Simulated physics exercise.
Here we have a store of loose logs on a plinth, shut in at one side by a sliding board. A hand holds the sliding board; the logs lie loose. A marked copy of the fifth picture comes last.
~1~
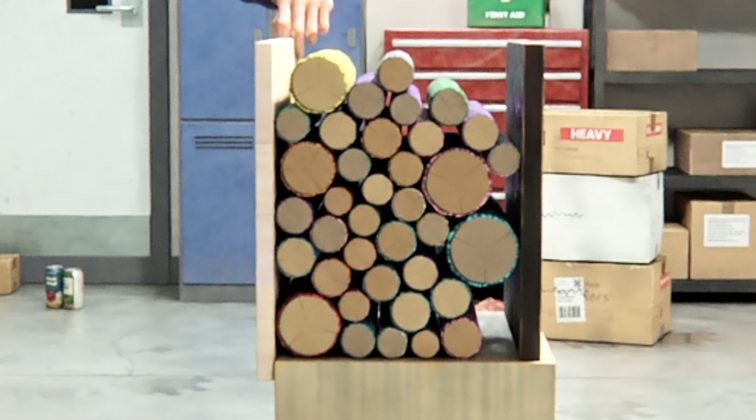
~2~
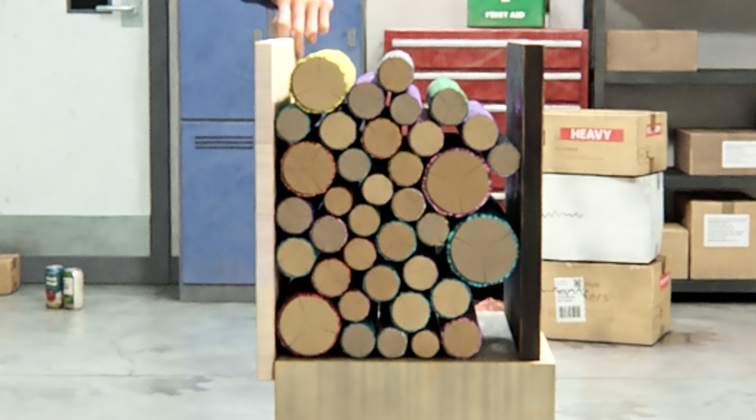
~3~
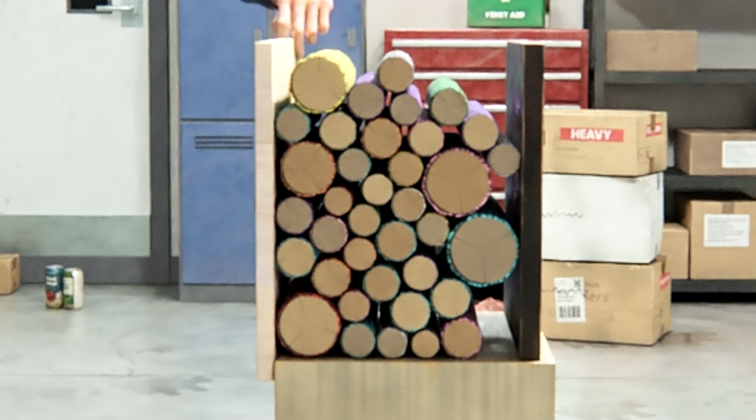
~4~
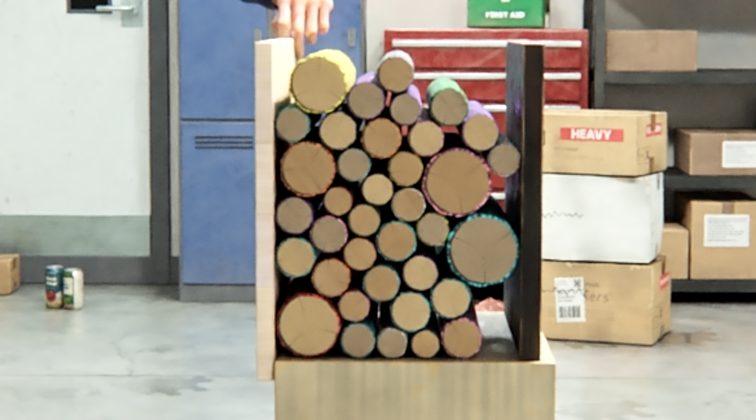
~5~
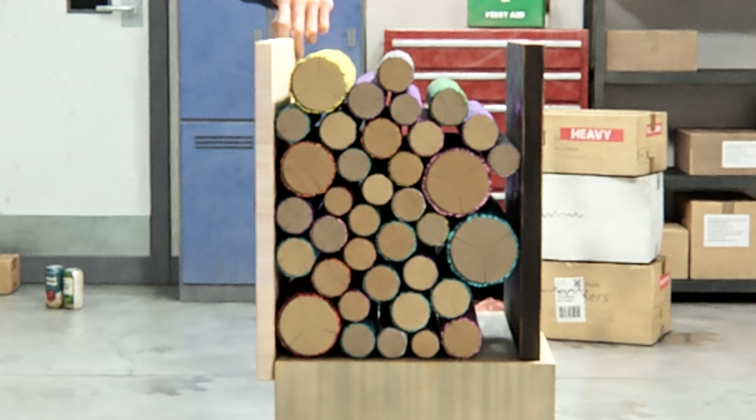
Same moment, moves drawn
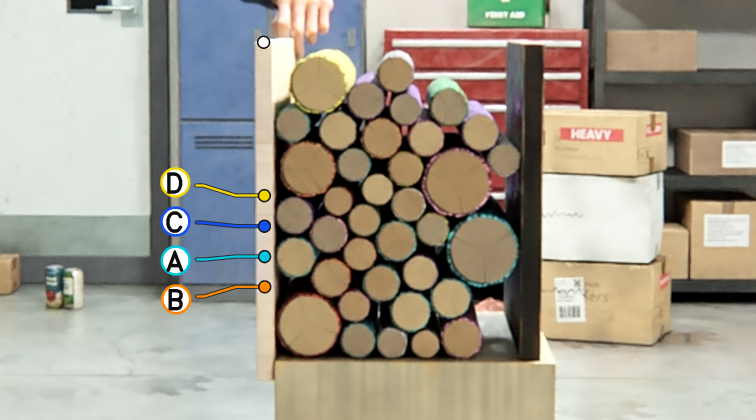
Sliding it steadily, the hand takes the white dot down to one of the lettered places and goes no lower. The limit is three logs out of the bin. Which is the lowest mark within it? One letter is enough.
The lowest mark that will do is D.
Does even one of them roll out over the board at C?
Yes, at C.
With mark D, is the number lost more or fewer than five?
Fewer than five.
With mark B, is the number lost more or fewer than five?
It loses more than five.
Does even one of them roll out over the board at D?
Yes, at D.
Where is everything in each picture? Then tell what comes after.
The first picture shows a log (294, 215); a log (338, 201); a log (405, 169).
The second picture shows a log (405, 169); a log (426, 138).
The third picture shows a log (406, 109); side board (278, 195).
The fourth picture shows a log (308, 325); a log (410, 311).
The fifth picture shows a log (420, 273); a log (294, 215); a log (338, 201).
On the marked copy, A at (265, 256); B at (265, 287); C at (265, 226); D at (264, 196); the white dot at (264, 42).
With D. Early on, top of the board (273, 111).
Further on, top of the board (274, 189).
At the end, top of the board (274, 195), two out over the board.
As for the rest, A more than three out over the board; B more than three out over the board; C more than three out over the board.
